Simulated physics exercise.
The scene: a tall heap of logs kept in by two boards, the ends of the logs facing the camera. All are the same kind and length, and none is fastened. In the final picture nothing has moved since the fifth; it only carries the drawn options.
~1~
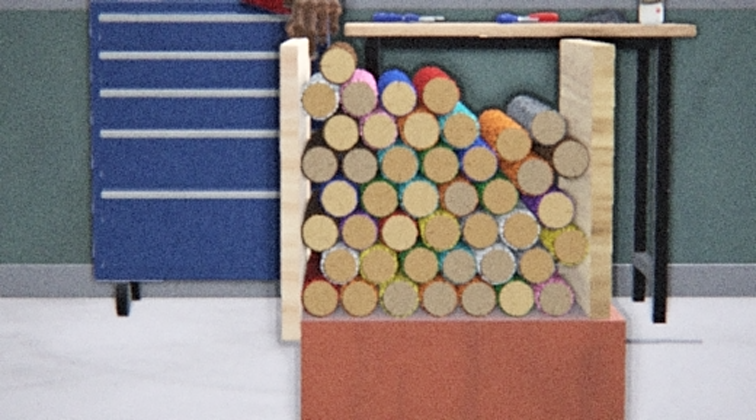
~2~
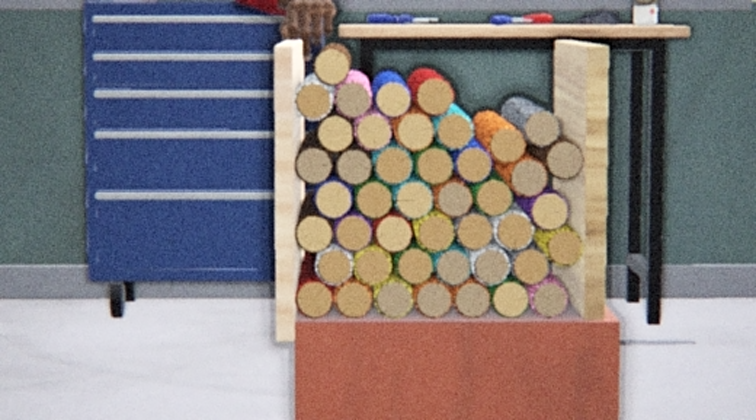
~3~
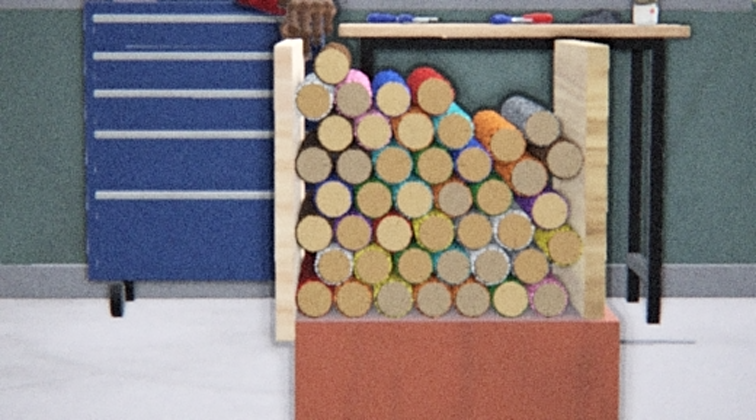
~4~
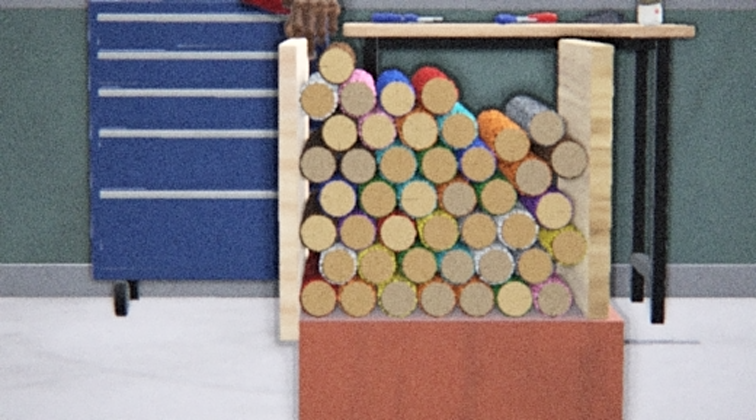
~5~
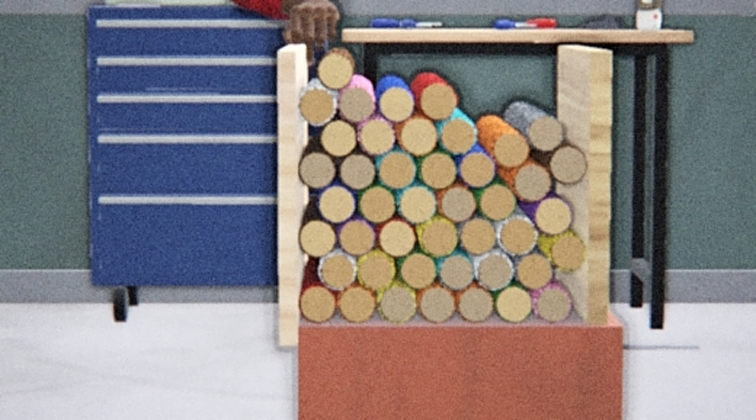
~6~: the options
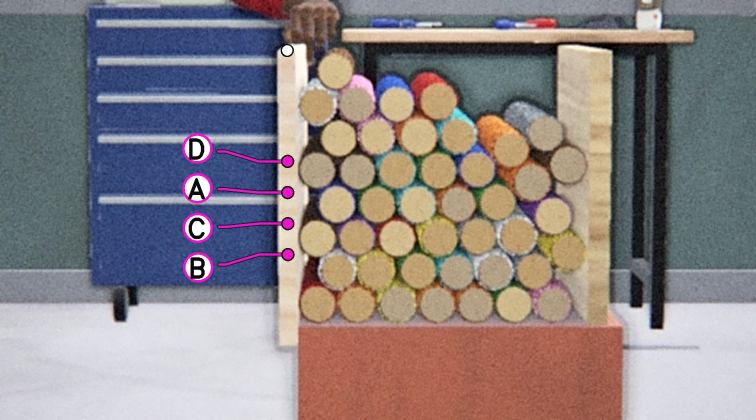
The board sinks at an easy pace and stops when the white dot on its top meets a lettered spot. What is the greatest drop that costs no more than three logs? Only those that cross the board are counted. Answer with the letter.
The answer is mark A.
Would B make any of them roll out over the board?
At B: Yes.
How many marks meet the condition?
Two of the four.
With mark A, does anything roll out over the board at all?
Yes, at A.
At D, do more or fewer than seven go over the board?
At D, fewer than seven.
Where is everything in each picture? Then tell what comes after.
In the first picture, a log (536, 266); a log (520, 230); a log (459, 198).
In the second picture, a log (453, 199); a log (335, 134).
In the third picture, a log (314, 101); a log (393, 99).
In the fourth picture, side board (295, 177); a log (318, 299).
In the fifth picture, a log (514, 304); a log (456, 272); a log (533, 272).
On the marked copy, A at (288, 193); B at (288, 254); C at (288, 223); D at (288, 162); the white dot at (287, 50).
Taking A. A third of the way, top of the board (297, 113).
Two thirds of the way, top of the board (297, 186).
When it is over, top of the board (297, 192), two out over the board.
As for the rest, B more than three out over the board; C more than three out over the board; D two out over the board.
